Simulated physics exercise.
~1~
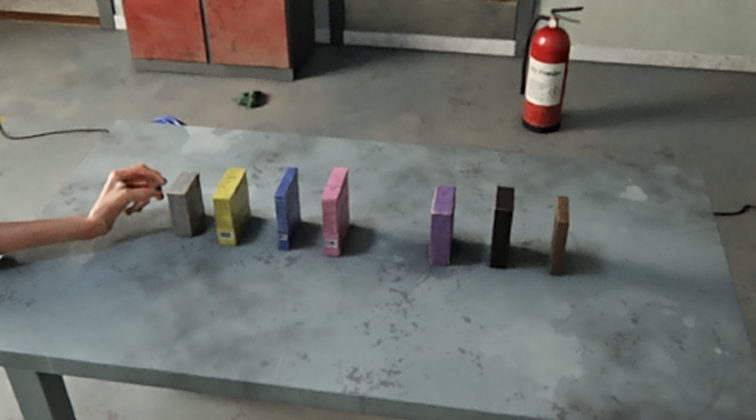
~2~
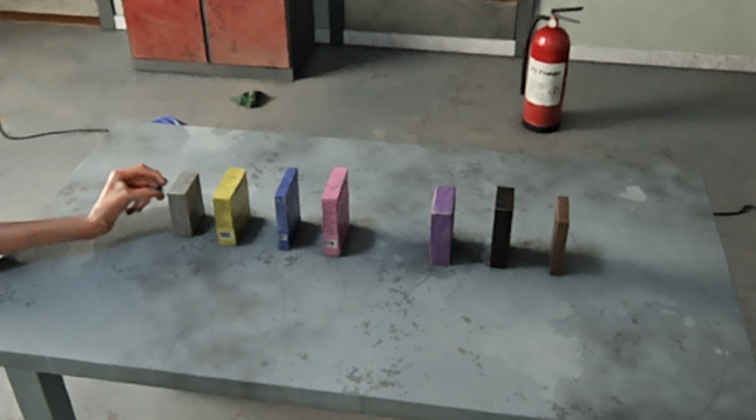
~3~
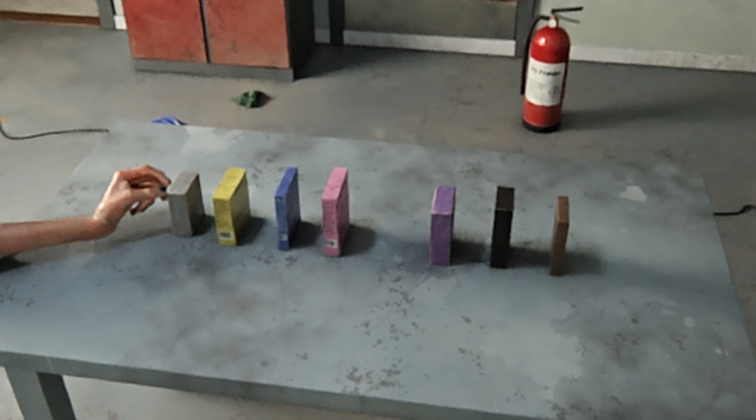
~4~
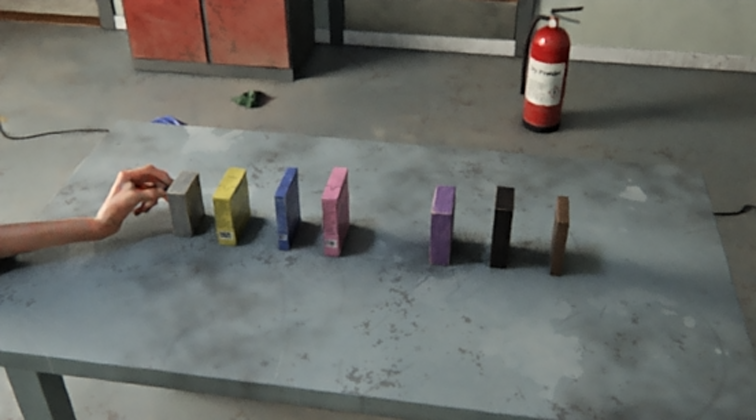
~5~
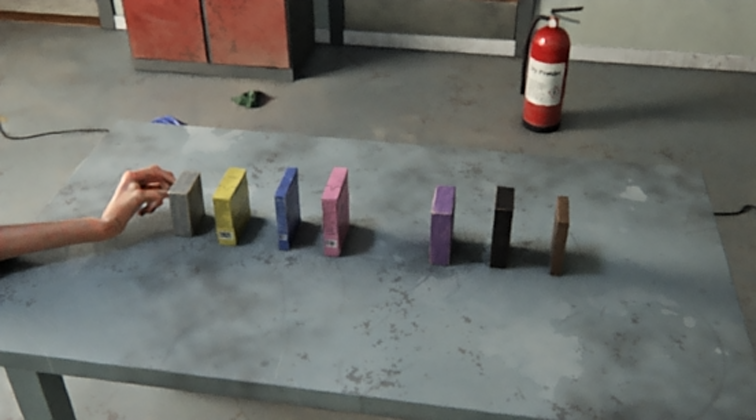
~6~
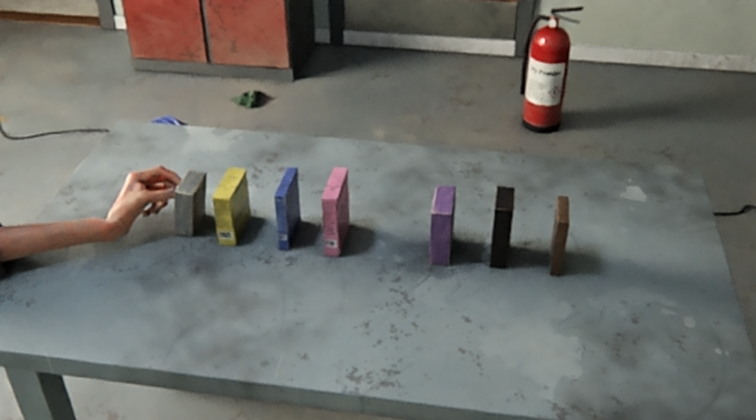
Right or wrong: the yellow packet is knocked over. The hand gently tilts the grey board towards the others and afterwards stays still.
Right.
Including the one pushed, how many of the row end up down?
That makes 4 altogether.
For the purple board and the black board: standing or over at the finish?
The purple board stays up, while the black board stays up.
Then, 0.60 s after the last picture, grey board 65° over; yellow packet tipped 54° from how it was near (260, 213); blue packet tipped 11° from how it was.
Then, 0.80 s after the last picture, grey board 67° over; yellow packet on its side near (269, 221); blue packet tipped 67° from how it was; pink packet tipped 58° from how it was.
At rest, tipped over on the table, pink packet, blue packet and yellow packet; the other 2 in place. Seen from the same camera at the end, yellow packet near (270, 221).
